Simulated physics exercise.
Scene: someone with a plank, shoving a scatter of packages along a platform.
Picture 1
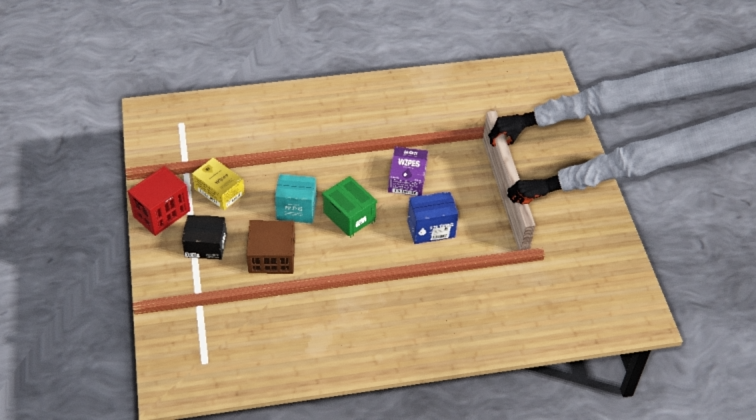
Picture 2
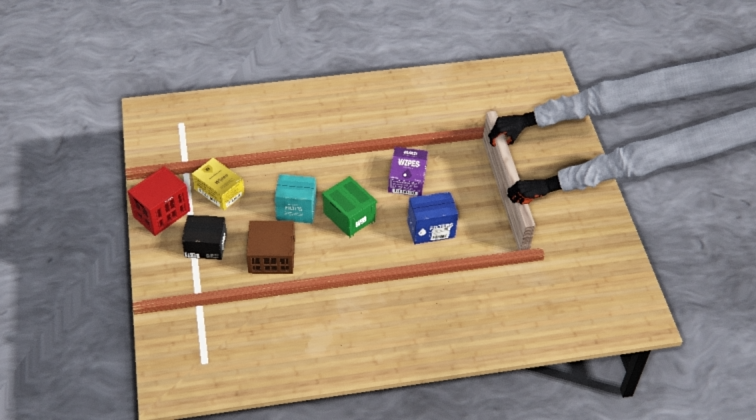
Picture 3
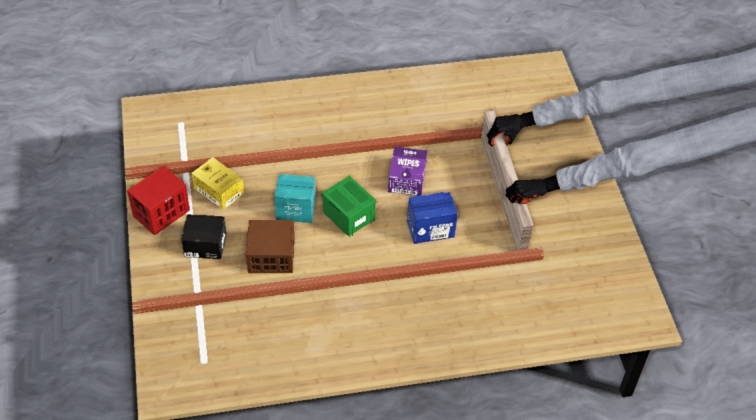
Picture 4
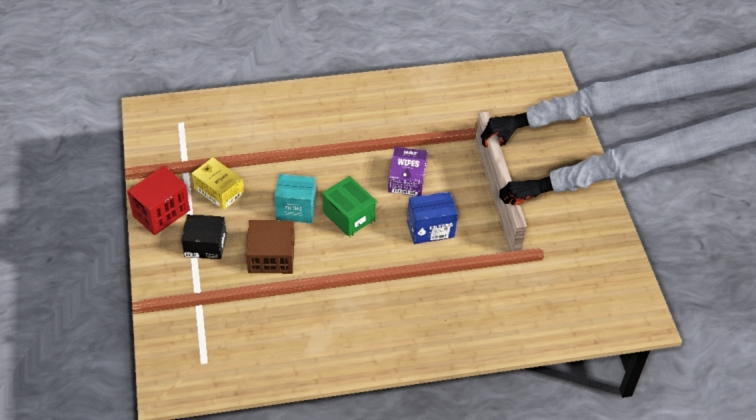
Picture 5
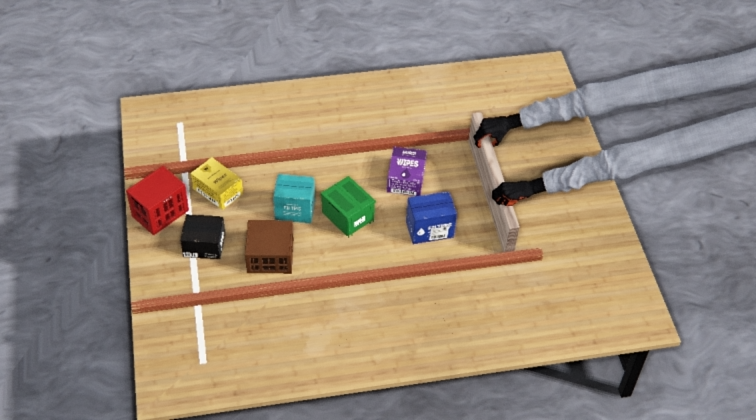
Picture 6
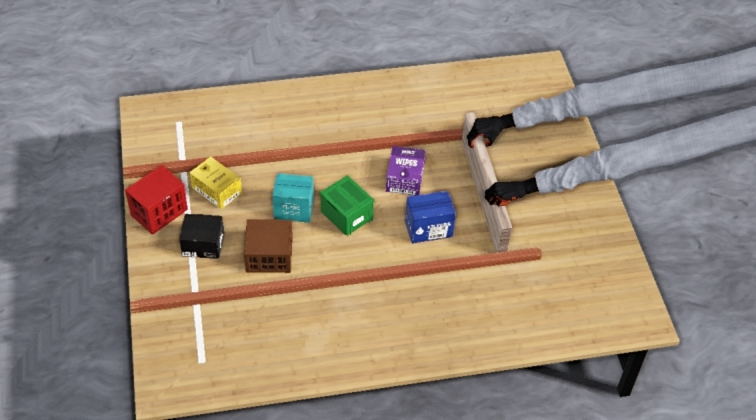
Gloved hands slide a plank slightly left along a wooden table toward scattered, unmoving colored packages.
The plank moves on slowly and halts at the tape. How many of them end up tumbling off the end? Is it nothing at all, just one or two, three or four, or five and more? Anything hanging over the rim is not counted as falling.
The tally of those that come down is above two and below five.
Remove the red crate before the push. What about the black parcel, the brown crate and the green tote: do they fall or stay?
Result - black parcel: Drops; brown crate: Drops; green tote: Remains in place.
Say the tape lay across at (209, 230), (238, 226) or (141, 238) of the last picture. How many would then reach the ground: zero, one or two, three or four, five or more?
One to two; zero; at least five.
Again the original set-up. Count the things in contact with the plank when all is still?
The answer is 3.
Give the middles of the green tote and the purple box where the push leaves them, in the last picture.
Final positions: Near (163, 238); near (168, 196).
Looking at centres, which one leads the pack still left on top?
The turquoise box.
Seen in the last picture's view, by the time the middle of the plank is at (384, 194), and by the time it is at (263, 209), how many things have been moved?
First 4 and then 8.
Soon after, none off yet; red crate at rest near (157, 200); black parcel at rest near (202, 236); yellow box at rest near (216, 183).
Then, none off yet; red crate moved a little near (153, 202); black parcel moved a little near (187, 241); yellow box moved about its own width near (181, 184).
At rest, the number that fall off is three or four; fallen, brown crate, black parcel and red crate.
